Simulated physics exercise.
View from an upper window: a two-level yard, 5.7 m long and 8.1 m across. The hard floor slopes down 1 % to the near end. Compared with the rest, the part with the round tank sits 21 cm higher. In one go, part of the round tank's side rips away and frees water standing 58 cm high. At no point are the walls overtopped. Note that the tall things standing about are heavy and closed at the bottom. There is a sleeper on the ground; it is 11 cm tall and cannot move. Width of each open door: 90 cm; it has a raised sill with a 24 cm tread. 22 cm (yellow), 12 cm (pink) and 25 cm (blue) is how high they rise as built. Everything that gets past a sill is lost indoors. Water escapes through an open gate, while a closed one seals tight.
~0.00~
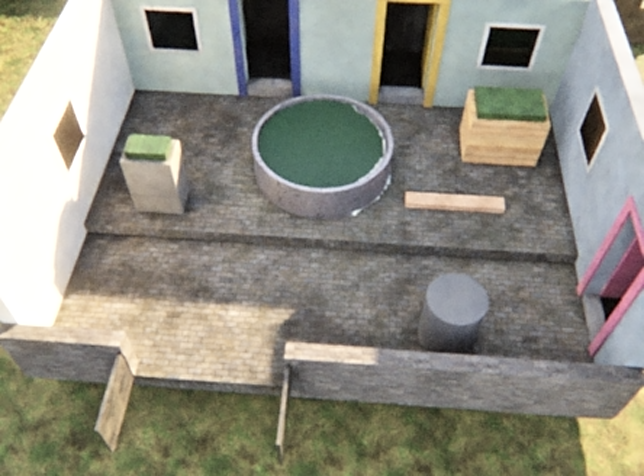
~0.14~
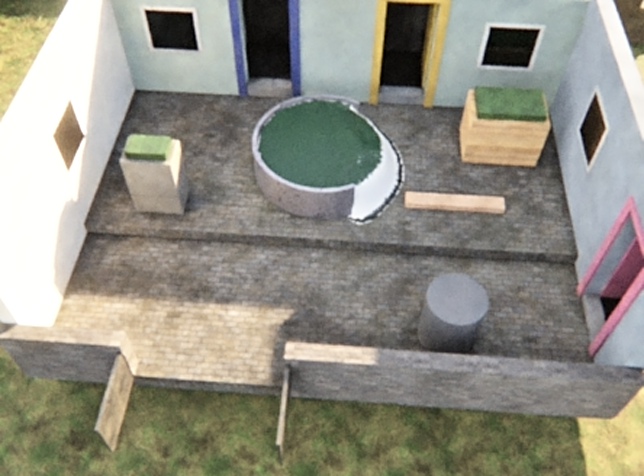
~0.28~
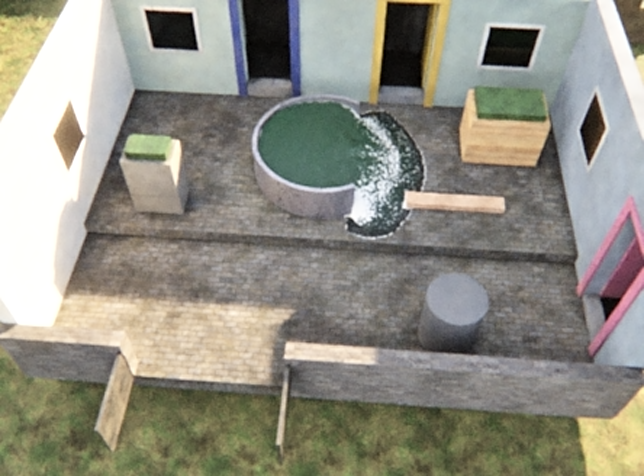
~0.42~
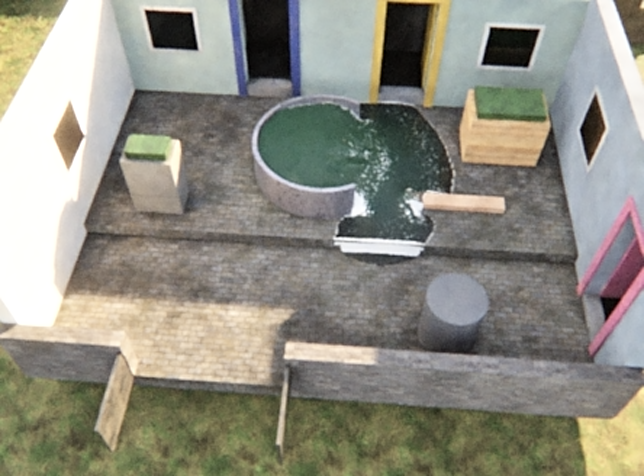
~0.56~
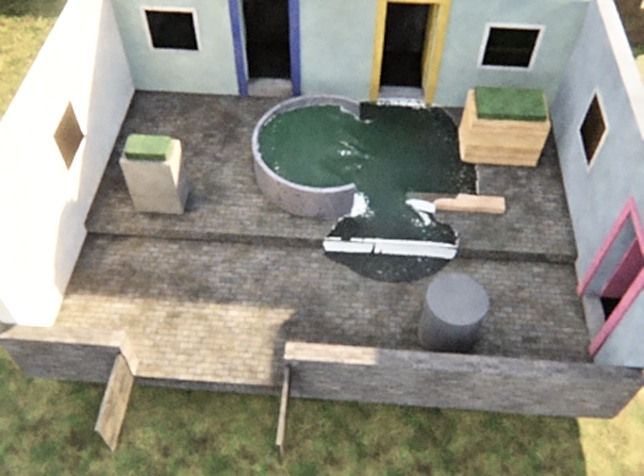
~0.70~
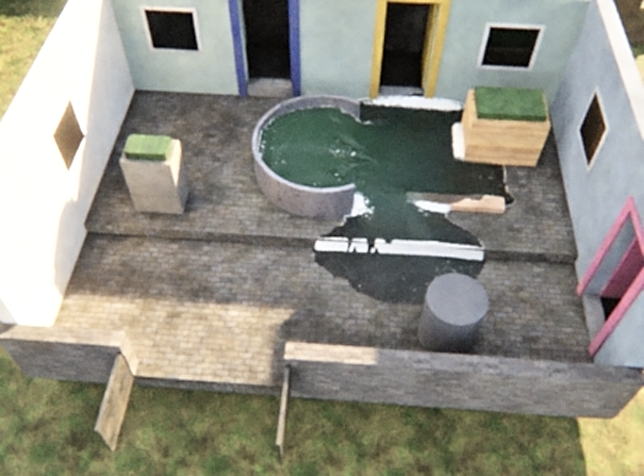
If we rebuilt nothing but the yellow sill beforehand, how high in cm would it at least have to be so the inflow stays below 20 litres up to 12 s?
It would have to reach roughly 13.5 cm.
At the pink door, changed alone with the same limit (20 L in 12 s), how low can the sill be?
For the pink door, about 13.5 cm.
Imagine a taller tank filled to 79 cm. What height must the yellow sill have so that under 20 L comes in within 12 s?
The step needs to be some 21 cm.
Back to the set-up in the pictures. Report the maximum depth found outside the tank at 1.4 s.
Max depth: About 32 cm.
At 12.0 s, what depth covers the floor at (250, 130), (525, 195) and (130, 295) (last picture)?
Approx. 1 / 4 / 8 cm.
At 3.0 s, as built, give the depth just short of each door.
The yellow door has 14 cm, the pink door 16 cm and the blue door 1 cm.
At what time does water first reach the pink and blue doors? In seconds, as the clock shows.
At pink it's 1.4 s, at blue it's 3.6 s.
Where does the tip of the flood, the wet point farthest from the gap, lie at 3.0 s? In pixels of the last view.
Around pixel (589, 392).
After 1.4 s water covers 35 % of the floor, deepest (32 cm) near (460, 150); 16 cm at the yellow door, 0 litres in over its 22 cm sill.
After 3.0 s water covers 45 % of the floor, deepest (33 cm) near (538, 148); 14 cm at the yellow door, 0 litres in over its 22 cm sill.
After 12.0 s water covers 85 % of the floor, deepest (11 cm) near (541, 324); 6 cm at the yellow door, 0 litres in over its 22 cm sill.
At the yellow door as built, the water arrived by 0.5 s and peaked near 20 cm at 0.7 s.
With a sill of 12 cm, 32 litres would have come in within the 12 s; with 16.5 cm, 8 litres. So under 20 litres takes about 13.5 cm.
